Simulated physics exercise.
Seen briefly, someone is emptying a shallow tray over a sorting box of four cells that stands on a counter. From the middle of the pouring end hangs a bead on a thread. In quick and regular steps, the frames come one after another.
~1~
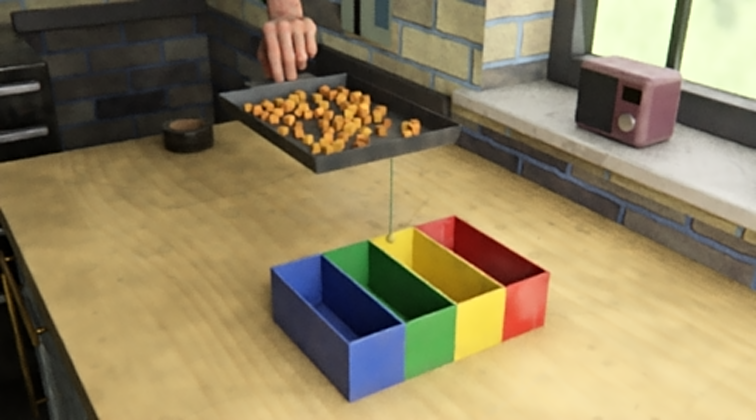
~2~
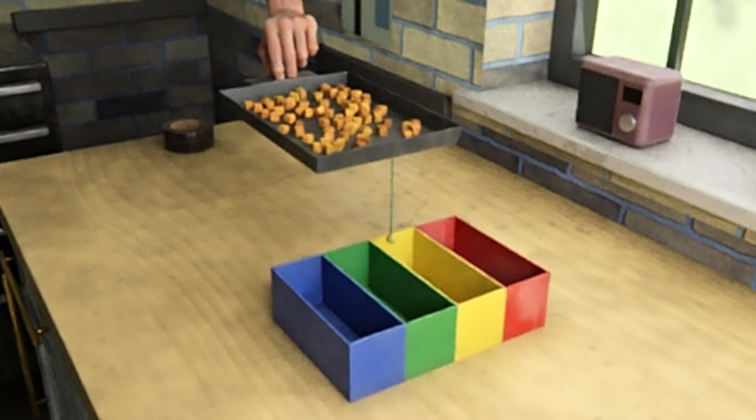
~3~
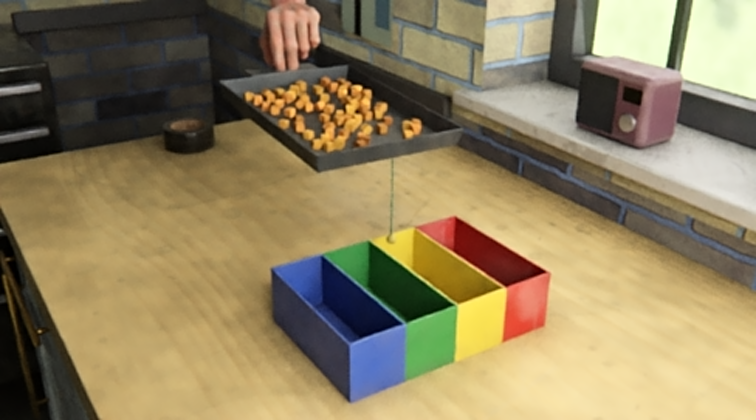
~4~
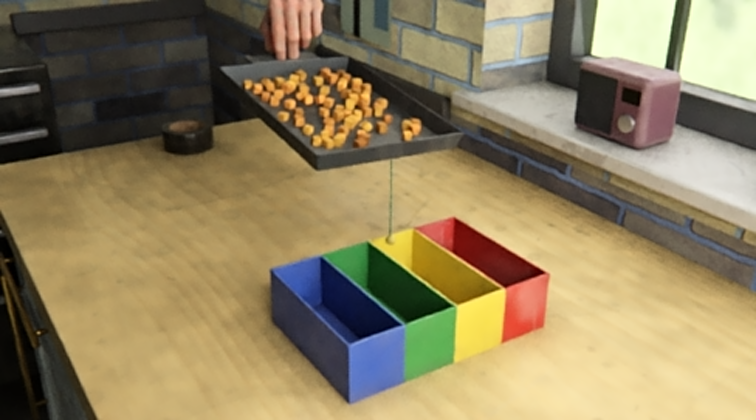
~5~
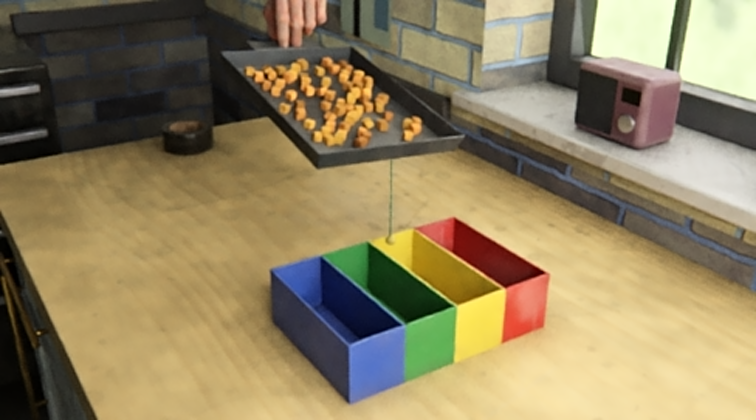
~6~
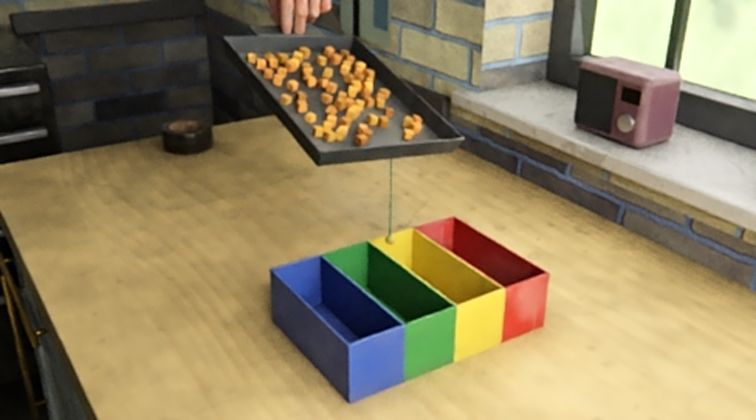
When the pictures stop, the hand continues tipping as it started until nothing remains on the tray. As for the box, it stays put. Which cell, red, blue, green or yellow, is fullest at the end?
The red cell is fullest at the end.
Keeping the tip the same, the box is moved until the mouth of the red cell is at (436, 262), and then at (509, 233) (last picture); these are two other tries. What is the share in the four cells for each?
Near 30 and 100 percent respectively.
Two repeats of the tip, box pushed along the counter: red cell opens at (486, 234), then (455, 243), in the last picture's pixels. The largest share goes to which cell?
Yellow; the cell in red.
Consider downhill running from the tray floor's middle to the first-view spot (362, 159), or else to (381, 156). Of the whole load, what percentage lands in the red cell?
Roughly 0 percent, then 10 percent.
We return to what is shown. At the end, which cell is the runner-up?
Rank 2: Yellow.
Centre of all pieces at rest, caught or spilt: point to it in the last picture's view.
(470, 295).
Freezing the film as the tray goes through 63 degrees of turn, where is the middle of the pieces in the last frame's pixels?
The load's middle is around (431, 136).
Soon after the last picture, tray tipped steeply; nearly all on the tray; a stray few in the red cell; a small part falling or outside the box.
A little later, tray tipped past a quarter turn; about two thirds on the tray; about a third in the red cell; a small part in the yellow cell; a stray few falling or outside the box.
Later still, tray tipped past a quarter turn; most in the red cell; about a quarter in the yellow cell; a stray few falling or outside the box.
At rest, tray tipped past a quarter turn; most in the red cell; about a quarter in the yellow cell; none in the blue cell; none in the green cell; a stray few outside the box.
